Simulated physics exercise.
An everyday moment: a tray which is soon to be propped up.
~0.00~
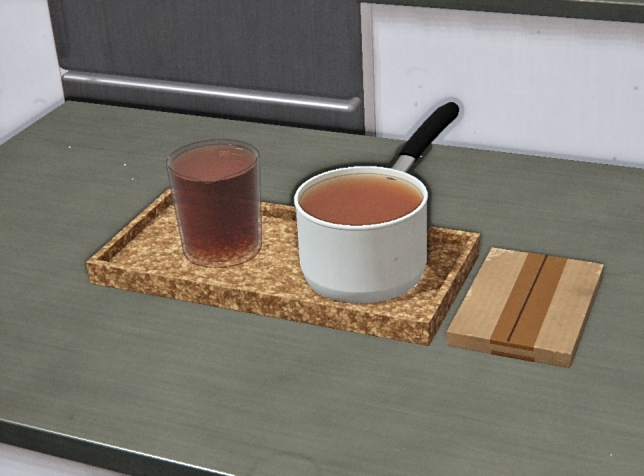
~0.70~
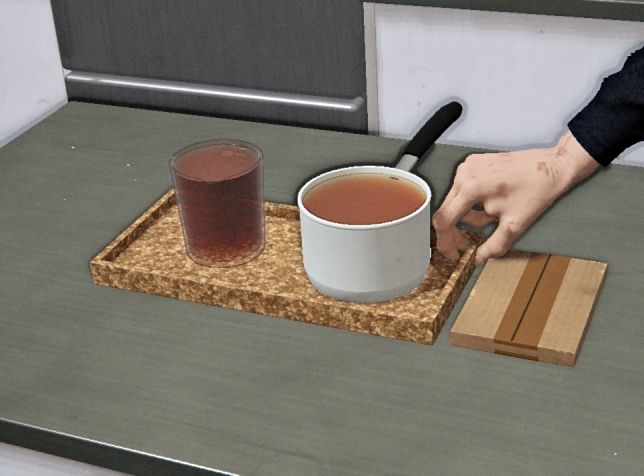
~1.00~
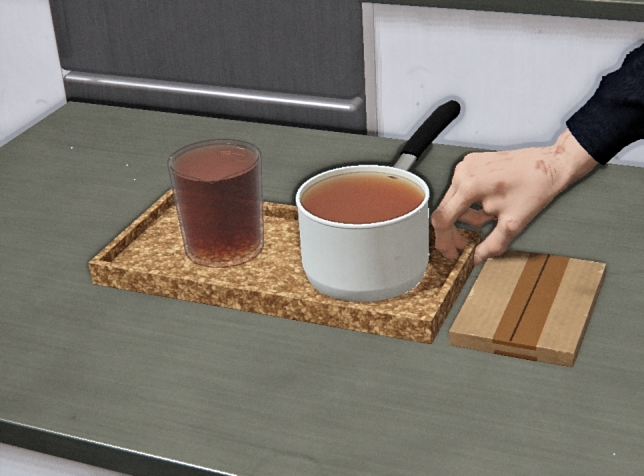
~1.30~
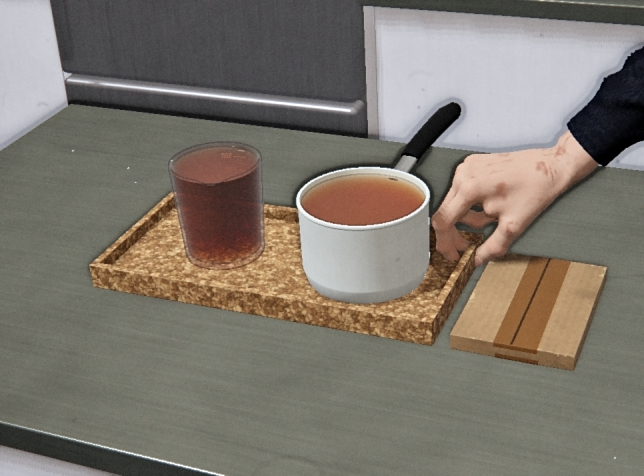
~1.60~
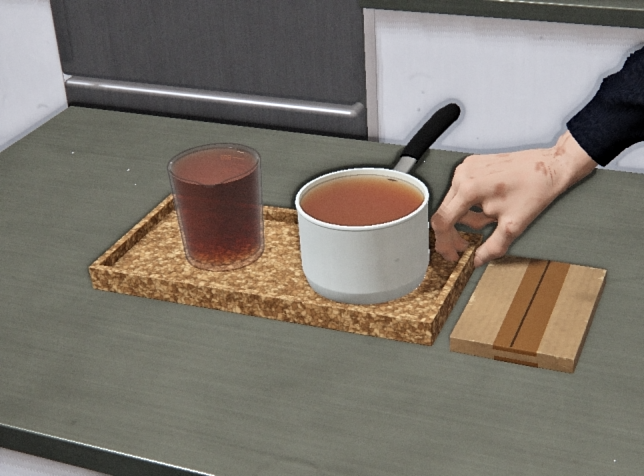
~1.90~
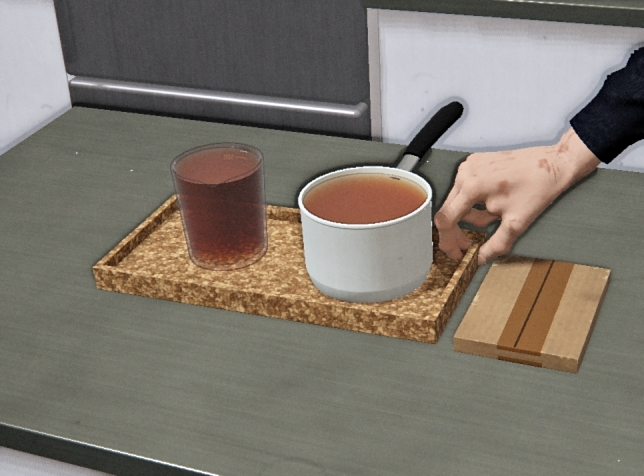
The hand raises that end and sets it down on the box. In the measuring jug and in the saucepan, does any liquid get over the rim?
In order: On the left the measuring jug: It will retain its contents. On the right the saucepan: It will retain its contents.
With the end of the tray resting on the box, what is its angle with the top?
The slope works out to about 3 degrees.
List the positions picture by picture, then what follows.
The tray lies flat; measuring jug (217, 202) nearly full; saucepan (363, 232) nearly full; box (507, 349), in the first frame.
A hand takes the end of the tray; measuring jug nearly full, surface at (216, 163); saucepan nearly full, surface at (365, 201), in the second frame.
The tray slopes by about 0°; measuring jug (219, 201) nearly full; saucepan (364, 231) nearly full, in the third frame.
The end is rising; measuring jug nearly full, surface at (215, 165); saucepan nearly full, surface at (363, 202); box (511, 352), in the fourth frame.
The end has come up a little; measuring jug (219, 205) nearly full; saucepan (364, 234) nearly full, in the fifth frame.
Slope near 1°; measuring jug nearly full, surface at (218, 166); saucepan nearly full, surface at (365, 201); box (514, 355), in the sixth frame.
After 2.6 s, the tray slopes by about 2°; measuring jug, all is still inside; saucepan, all is still inside.
After 3.4 s, the tray slopes by about 4°; measuring jug, all is still inside; saucepan, all is still inside.
After 4.6 s, the tray slopes by about 3°, resting on the box; measuring jug, all is still inside; saucepan, all is still inside.
